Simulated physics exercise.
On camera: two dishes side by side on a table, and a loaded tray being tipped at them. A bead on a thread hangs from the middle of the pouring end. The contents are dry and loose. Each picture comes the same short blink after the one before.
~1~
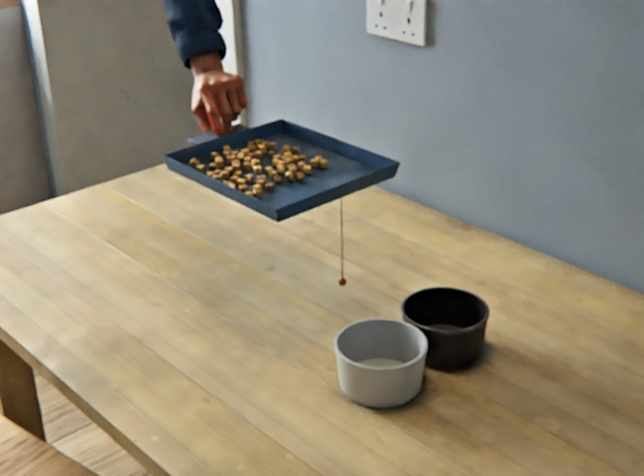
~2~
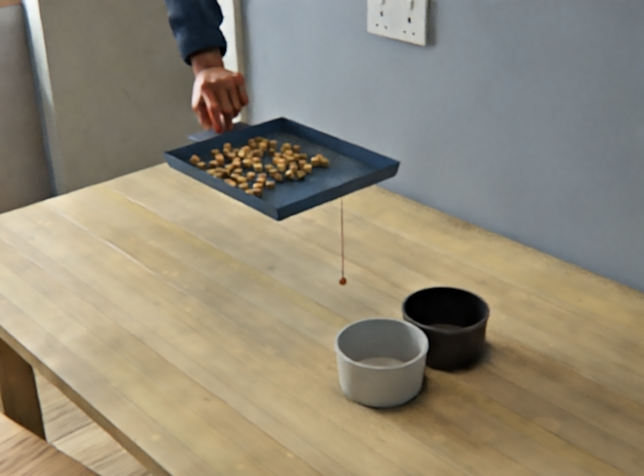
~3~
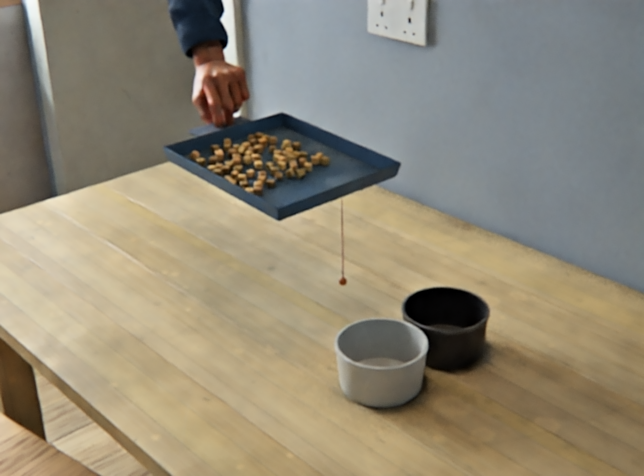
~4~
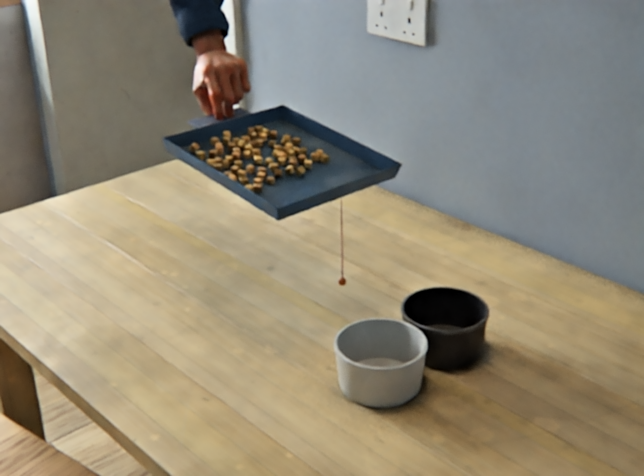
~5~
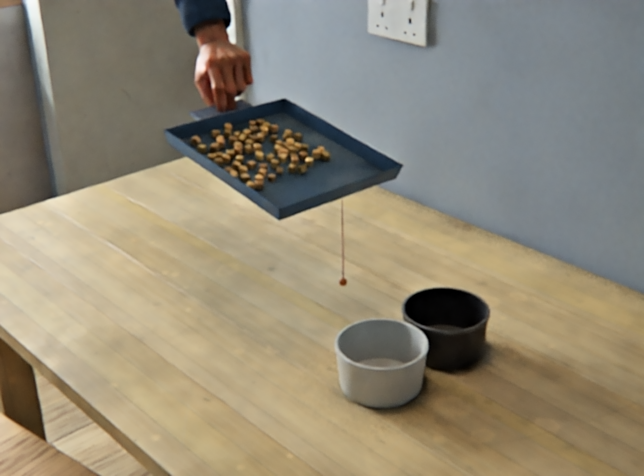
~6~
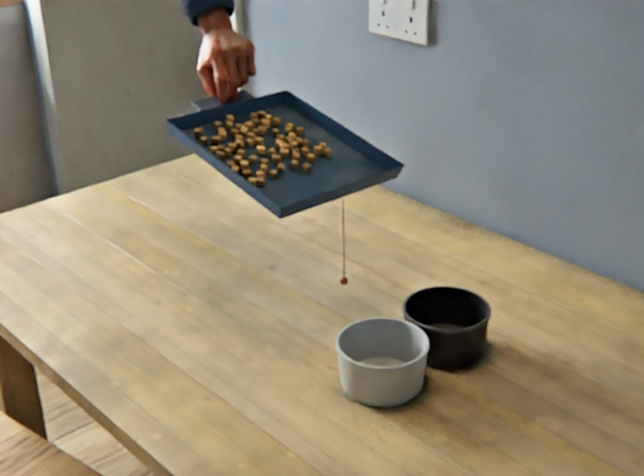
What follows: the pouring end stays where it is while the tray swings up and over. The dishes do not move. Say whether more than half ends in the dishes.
The two hold only the smaller part of the load.
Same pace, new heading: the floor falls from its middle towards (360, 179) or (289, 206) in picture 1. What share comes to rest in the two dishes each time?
First some 0, then 0 per cent.
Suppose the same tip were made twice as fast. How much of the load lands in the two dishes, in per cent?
Near 20 %.
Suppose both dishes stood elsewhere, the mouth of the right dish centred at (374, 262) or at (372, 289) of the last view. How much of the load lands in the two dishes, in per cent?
In turn 0 and 50 in a hundred.
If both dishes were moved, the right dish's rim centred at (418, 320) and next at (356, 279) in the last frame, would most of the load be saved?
At the first place the smaller part, at the second under half.
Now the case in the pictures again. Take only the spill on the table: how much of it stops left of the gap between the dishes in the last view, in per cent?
It comes to 80 per cent or so.
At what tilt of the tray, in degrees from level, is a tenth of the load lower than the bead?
At some 60 degrees.
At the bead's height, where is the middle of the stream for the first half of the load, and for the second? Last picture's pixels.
Around (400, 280) and then (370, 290).
Soon after the last picture, tray tipped steeply; most on the tray; a stray few in the right dish; a stray few outside both; a small part in the air.
A little later, tray tipped right over; most on the tray; a stray few in the left dish; a small part in the right dish; a small part outside both; a stray few in the air.
Later still, tray tipped past a quarter turn; a small part in the left dish; a small part in the right dish; most outside both.
At rest, tray tipped past a quarter turn; a small part in the left dish; a small part in the right dish; most outside both.
